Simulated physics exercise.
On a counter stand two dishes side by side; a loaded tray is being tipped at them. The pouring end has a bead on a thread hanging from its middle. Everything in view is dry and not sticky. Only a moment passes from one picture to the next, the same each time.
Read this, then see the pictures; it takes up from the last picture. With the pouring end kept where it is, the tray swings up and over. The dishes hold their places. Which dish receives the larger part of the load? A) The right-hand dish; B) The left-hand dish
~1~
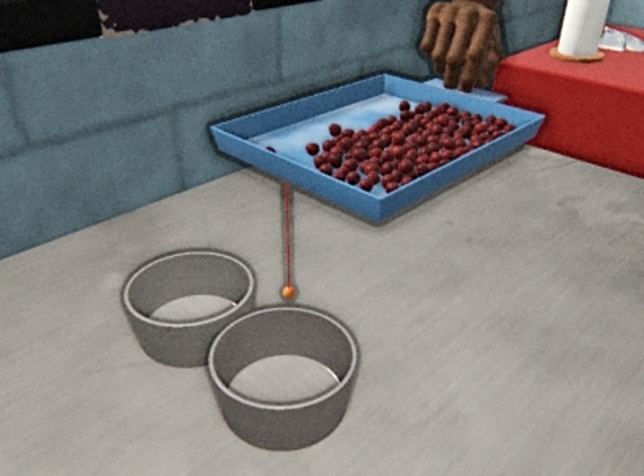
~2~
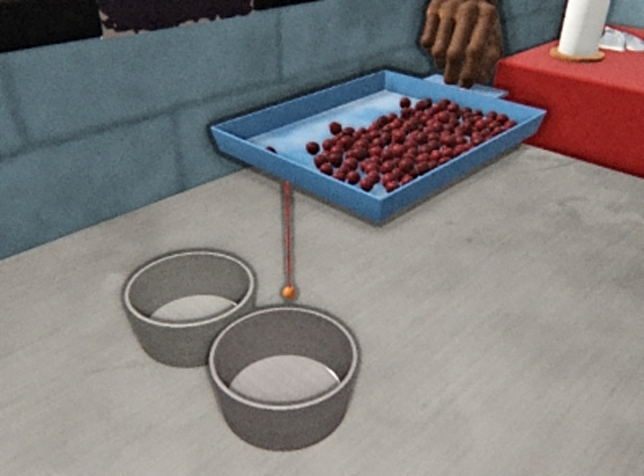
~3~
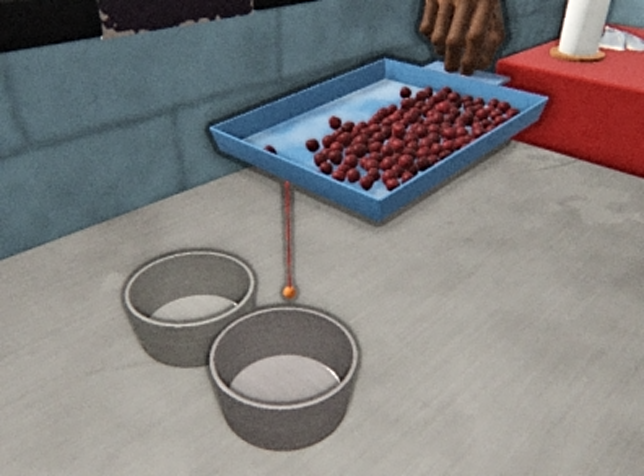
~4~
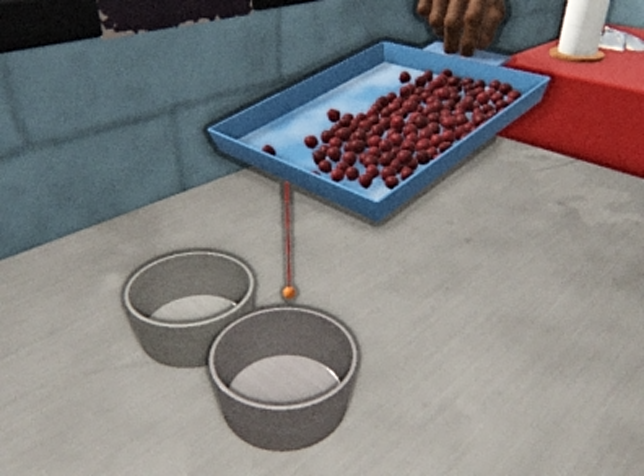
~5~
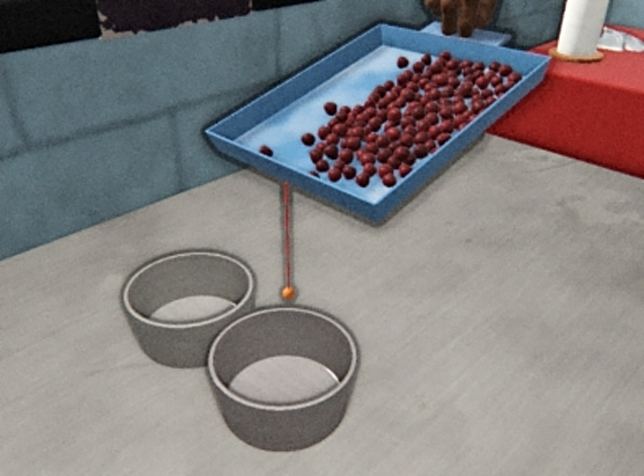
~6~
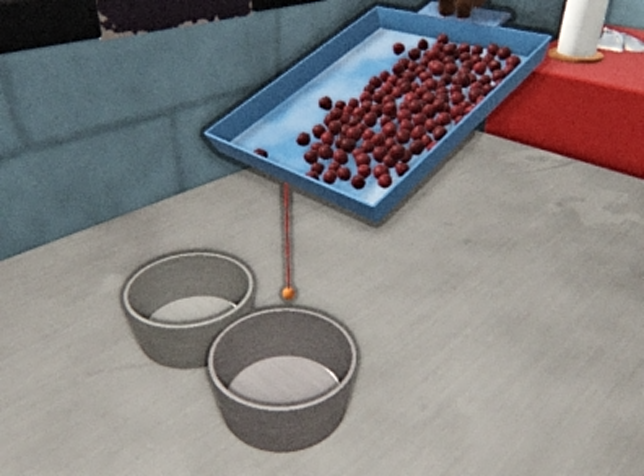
Answer: A.
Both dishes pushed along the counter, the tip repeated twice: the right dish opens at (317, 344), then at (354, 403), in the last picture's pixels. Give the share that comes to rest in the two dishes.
It would be roughly 50 per cent in the first placement and roughly 70 per cent in the second.
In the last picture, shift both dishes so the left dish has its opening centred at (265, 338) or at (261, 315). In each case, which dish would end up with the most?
With the dishes at the first place it's the left-side dish, and at the second it's the left-side dish.
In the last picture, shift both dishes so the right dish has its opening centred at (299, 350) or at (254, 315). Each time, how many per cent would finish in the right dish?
You'd get 40 in a hundred first and 40 in a hundred after that.
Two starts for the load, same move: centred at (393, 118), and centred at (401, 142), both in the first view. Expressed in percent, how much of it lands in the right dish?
Close to 50 in a hundred, then close to 50 in a hundred.
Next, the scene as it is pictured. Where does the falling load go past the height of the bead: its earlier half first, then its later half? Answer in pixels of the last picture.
The early half goes through (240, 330), the late half through (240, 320).
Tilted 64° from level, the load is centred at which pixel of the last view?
(311, 138).
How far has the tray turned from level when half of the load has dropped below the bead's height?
It sits at roughly 105°.
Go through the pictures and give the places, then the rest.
The first picture shows corners of the pouring end (218, 127) and (379, 195), level; middle of the load (416, 139), dried cherries; left dish (139, 332); right dish (229, 411); bead on its thread (289, 293).
The second picture shows corners of the pouring end (218, 127) and (380, 195), level; middle of the load (416, 137).
The third picture shows corners of the pouring end (217, 128) and (379, 195), tipped barely, level across its low end; middle of the load (417, 129).
The fourth picture shows corners of the pouring end (215, 129) and (377, 197), tipped a little, level across its low end; middle of the load (416, 119).
The fifth picture shows corners of the pouring end (213, 130) and (374, 198), tipped a little, level across its low end; middle of the load (414, 108).
The sixth picture shows corners of the pouring end (211, 131) and (372, 200), tipped clearly, level across its low end; middle of the load (411, 100), about a tenth on the move; left dish (139, 333); right dish (228, 412).
Just after the last frame, tray tipped steeply; almost all on the tray; just a few in the right dish; just a few in the air.
A moment on, tray tipped past a quarter turn; roughly a quarter on the tray; roughly a quarter in the right dish; about a tenth in the left dish; about a tenth outside both; roughly a third in the air.
Further on, tray tipped past a quarter turn; roughly half in the right dish; roughly a quarter in the left dish; roughly a quarter outside both; just a few in the air.
When it is over, tray tipped past a quarter turn; roughly half in the right dish; roughly a quarter in the left dish; roughly a quarter outside both.
